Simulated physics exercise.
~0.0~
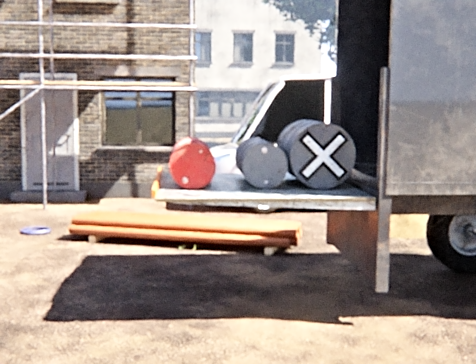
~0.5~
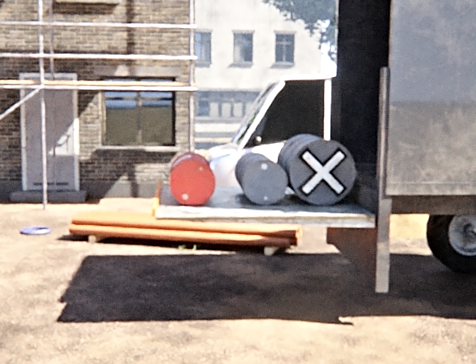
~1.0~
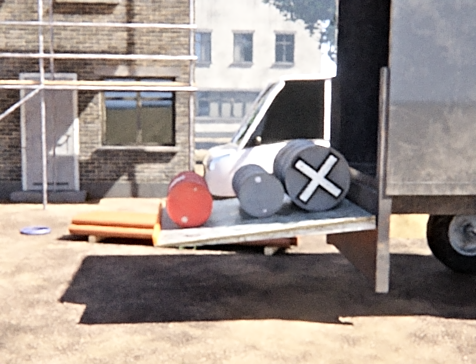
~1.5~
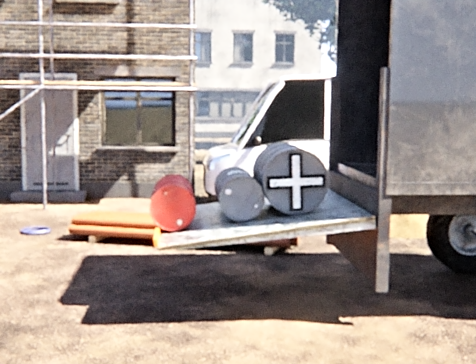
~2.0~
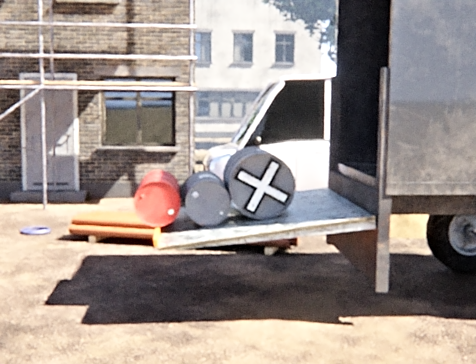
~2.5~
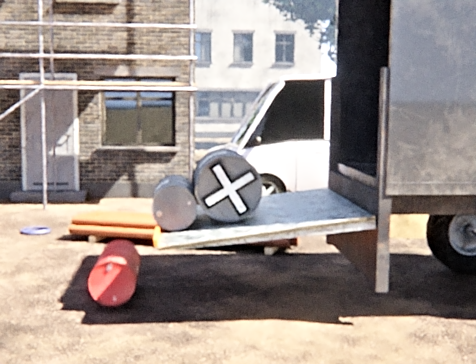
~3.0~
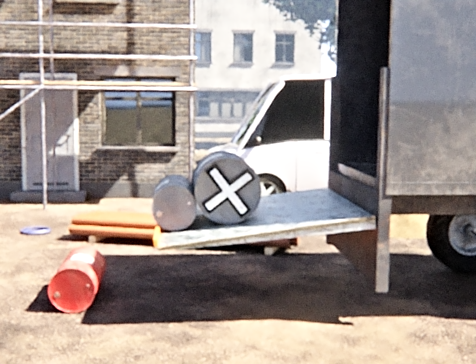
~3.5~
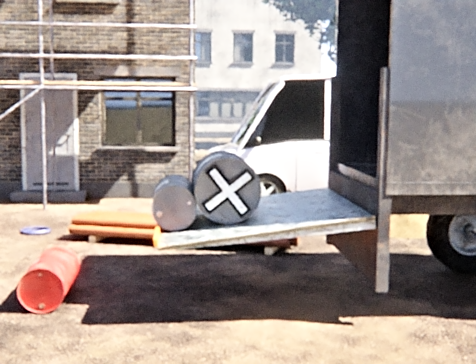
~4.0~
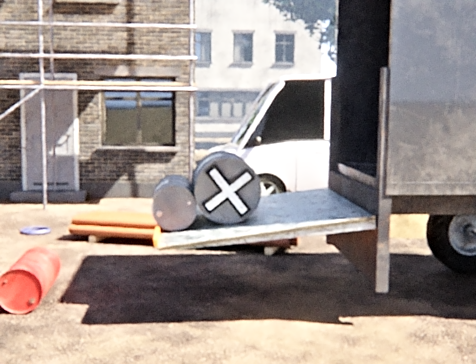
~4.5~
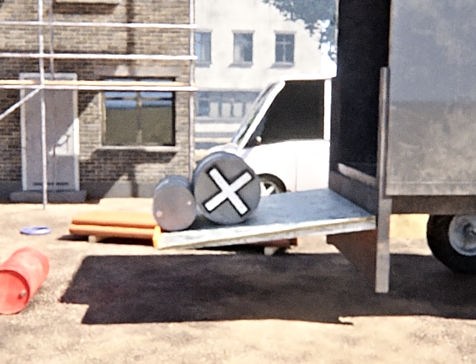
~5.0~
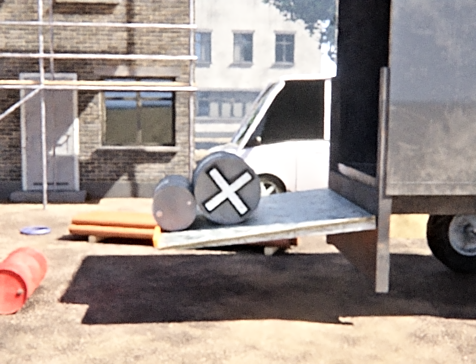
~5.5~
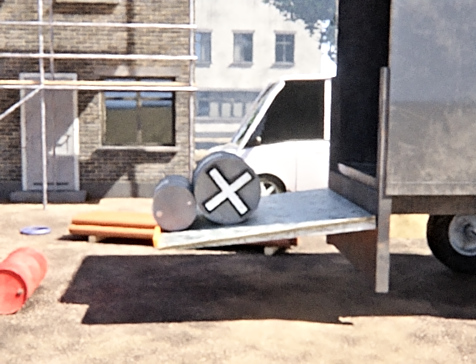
Three drums, one red at the left, a small grey one, and a larger dark grey one marked with a white cross, lie on the tail-lift plate of a truck, seen from the side in a sunny yard before a brick building with scaffolding. The plate lowers, then tilts down to the left. The drums roll left down the slope, the cross turning. The red drum goes over the stop at the outer edge and drops to the ground, while the grey pair halts at the plate's lower end. The red drum rolls on left and comes to rest at the far left.
